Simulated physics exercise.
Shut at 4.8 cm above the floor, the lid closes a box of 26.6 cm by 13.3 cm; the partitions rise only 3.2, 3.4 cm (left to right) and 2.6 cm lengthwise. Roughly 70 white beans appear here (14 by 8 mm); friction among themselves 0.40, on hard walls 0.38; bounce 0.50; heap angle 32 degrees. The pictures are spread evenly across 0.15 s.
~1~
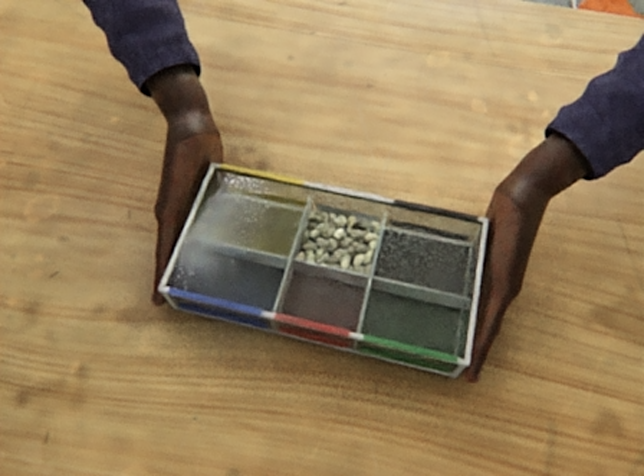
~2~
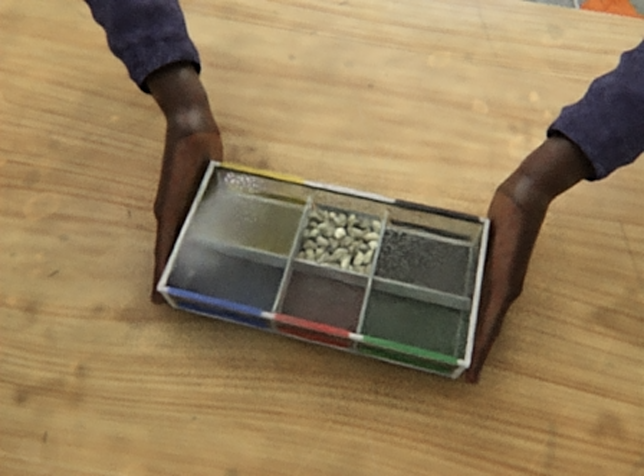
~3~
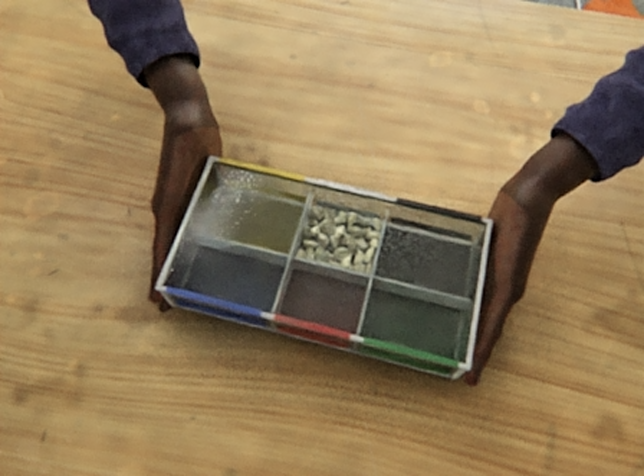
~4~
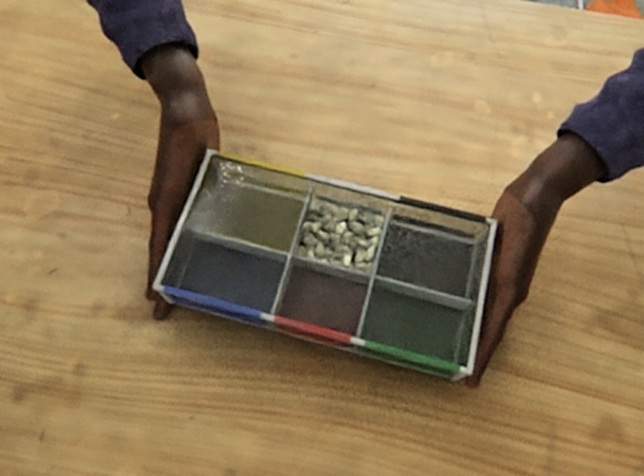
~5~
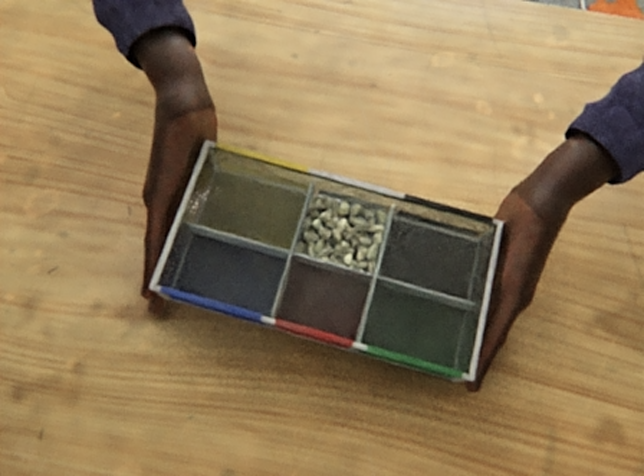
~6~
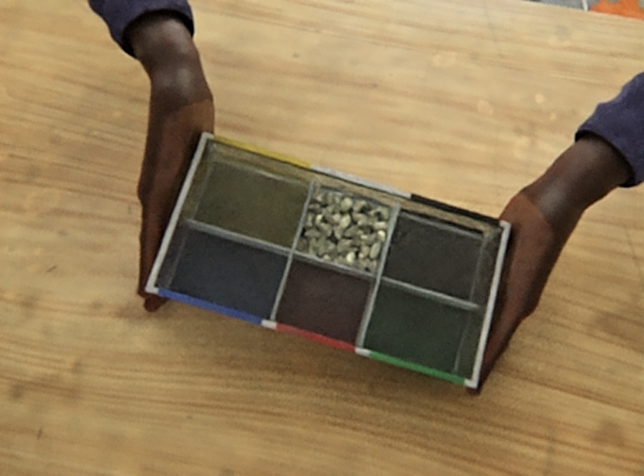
A clear lidded box with six compartments starts out level between two hands above a wooden surface, pale beans filling its top middle section. The hands gradually tilt it, slightly at first and then more, lowering the right front corner, while the beans shift a little within their compartment.
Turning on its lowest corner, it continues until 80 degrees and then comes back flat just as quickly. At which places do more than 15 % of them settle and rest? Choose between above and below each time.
Red: Above, blue: Below, green: Above, yellow: Below, white: Above, black: Below.
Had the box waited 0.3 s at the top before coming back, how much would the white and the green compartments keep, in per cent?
Result - white: 55 %; green: 30 %.
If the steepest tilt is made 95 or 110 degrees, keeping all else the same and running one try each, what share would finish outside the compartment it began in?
Roughly 75 percent, then roughly 90 percent.
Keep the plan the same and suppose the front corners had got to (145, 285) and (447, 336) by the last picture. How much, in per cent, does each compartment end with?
Red 5; blue 25; green 0; yellow 15; white 60; black 0.
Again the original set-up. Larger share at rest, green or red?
Red comes out ahead.
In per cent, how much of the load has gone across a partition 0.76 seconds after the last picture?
Approx. 55 in a hundred.
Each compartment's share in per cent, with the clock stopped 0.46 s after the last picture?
Red 10, blue 0, green 0, yellow 0, white 90, black 0.
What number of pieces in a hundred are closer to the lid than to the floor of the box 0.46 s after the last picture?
Roughly 50 per cent.
Then, 0.46 s after the last picture, tilt 79 degrees; red 10 %, white 90 %.
Then, 0.76 s after the last picture, tilt 34 degrees; red 35 %, green 25 %, white 45 %.
Then, 1.17 s after the last picture, tilt 0 degrees; red 30 %, green 25 %, white 45 %.
In the end, red 30 %, blue 0 %, green 25 %, yellow 0 %, white 45 %, black 0 %.
